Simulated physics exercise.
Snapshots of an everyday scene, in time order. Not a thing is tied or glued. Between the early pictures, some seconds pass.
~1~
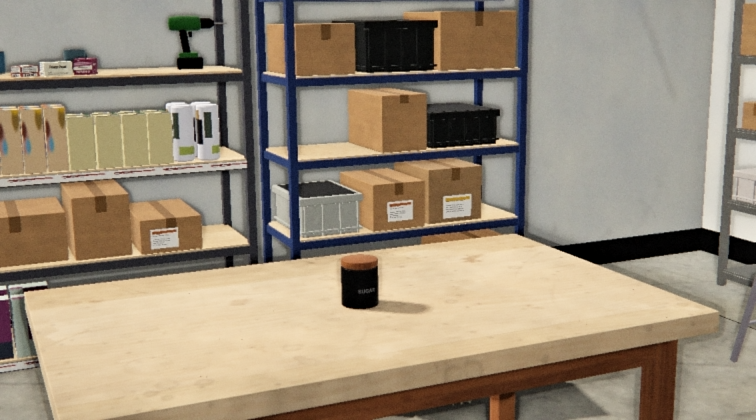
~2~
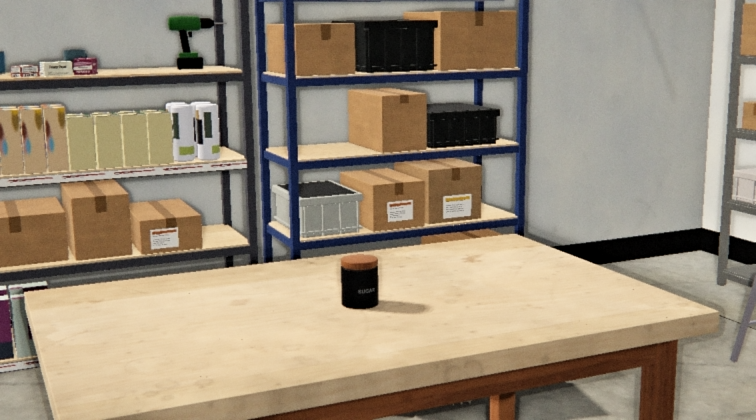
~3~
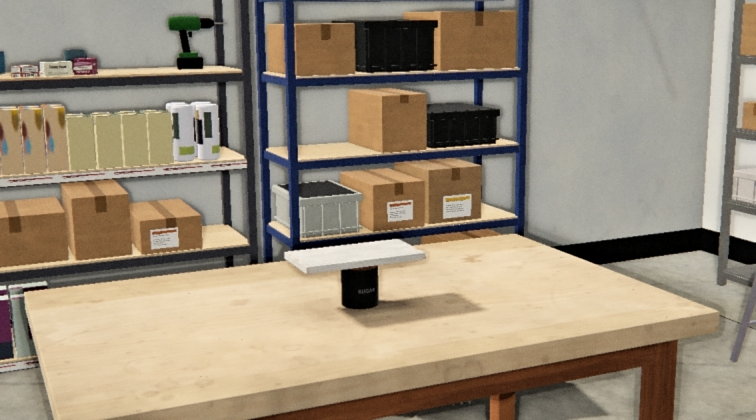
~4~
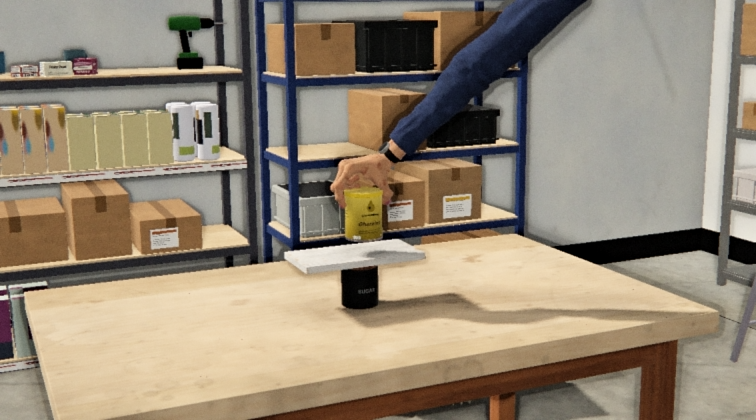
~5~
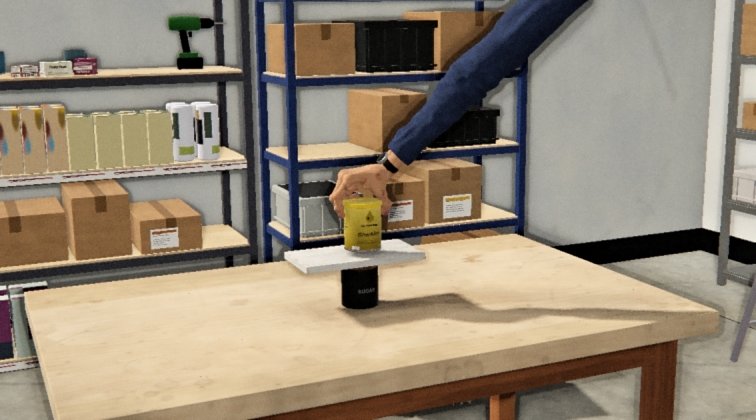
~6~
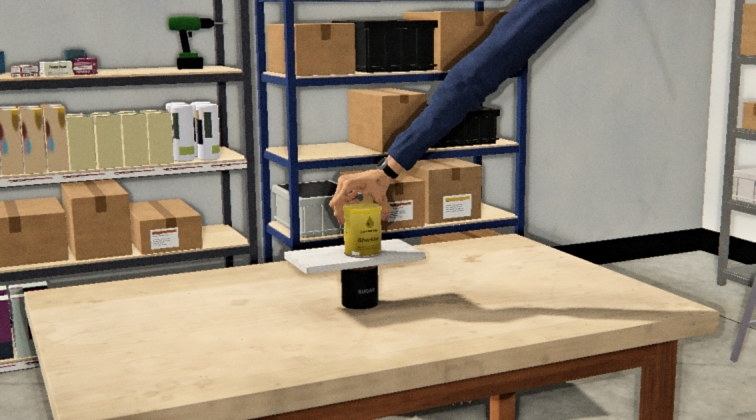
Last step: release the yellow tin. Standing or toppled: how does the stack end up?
Frankly, it's a success, that one.
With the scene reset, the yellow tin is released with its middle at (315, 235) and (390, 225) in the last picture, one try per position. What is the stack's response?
Case A: It caves in; case B: It survives.
Then, 0.80 s after the last picture, nothing has stirred.
Then, 1.70 s after the last picture, yellow tin resting near (363, 231).
At rest, all 3 in place. Seen from the same camera at the end, yellow tin near (363, 231). The stack holds.
